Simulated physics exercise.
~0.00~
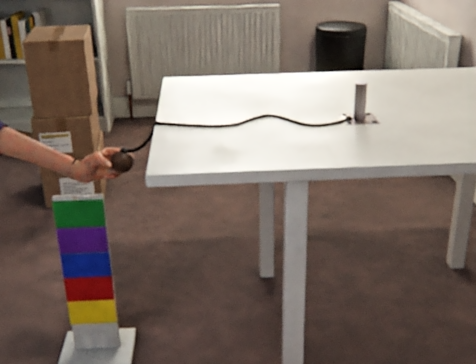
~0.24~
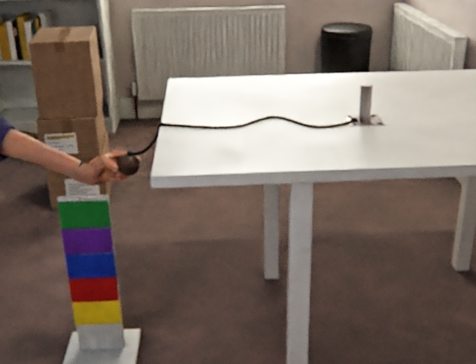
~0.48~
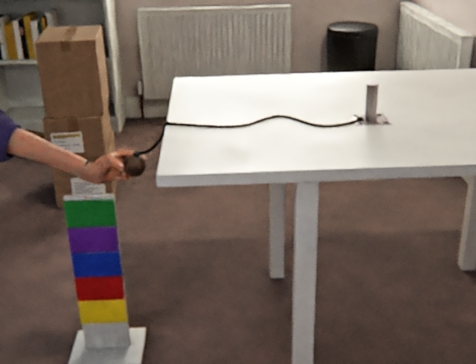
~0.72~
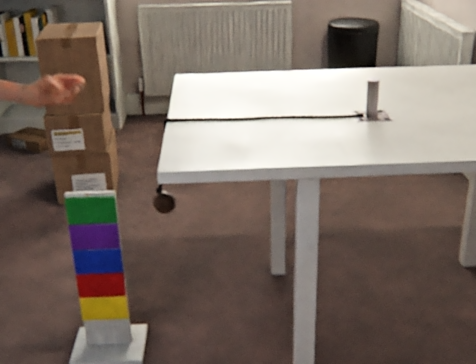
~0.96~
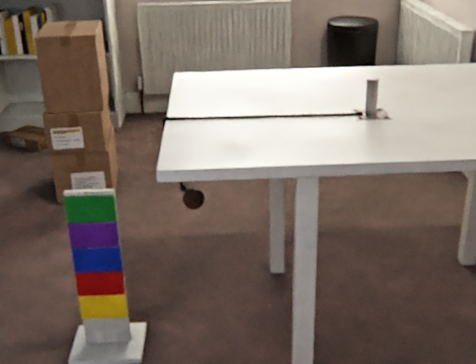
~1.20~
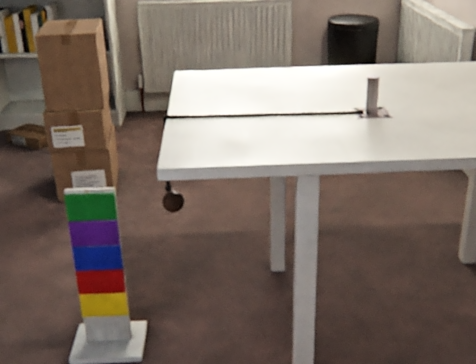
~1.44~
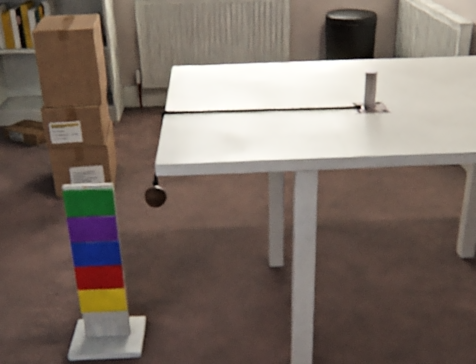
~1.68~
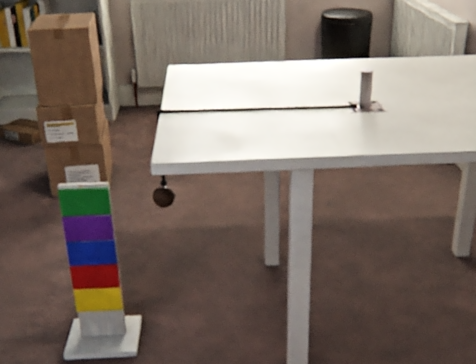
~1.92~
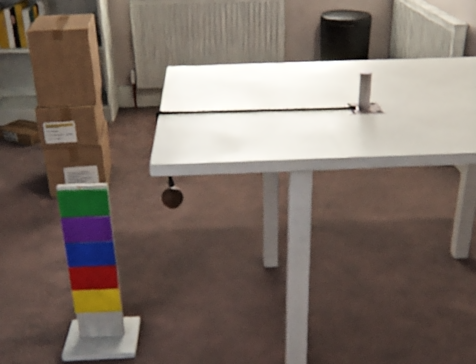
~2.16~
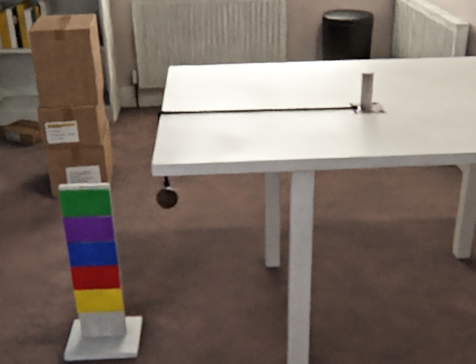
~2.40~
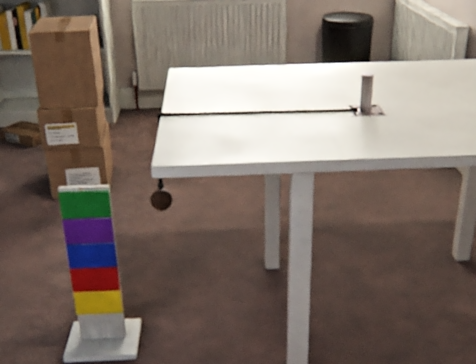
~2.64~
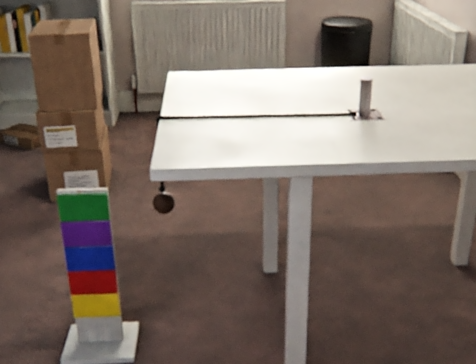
In a carpeted room with cardboard boxes and a radiator, a white table stands beside an upright board banded green, purple, blue, red and yellow. A hand holds a small brown ball just above and right of the board, with a slack dark lead running across the tabletop to a small upright post. The hand lets go and draws back to the left, and the ball drops below the table's edge as the lead pulls straight. The ball swings right, then left, in shrinking sways. It ends hanging nearly still from the edge, its middle level with the green band.
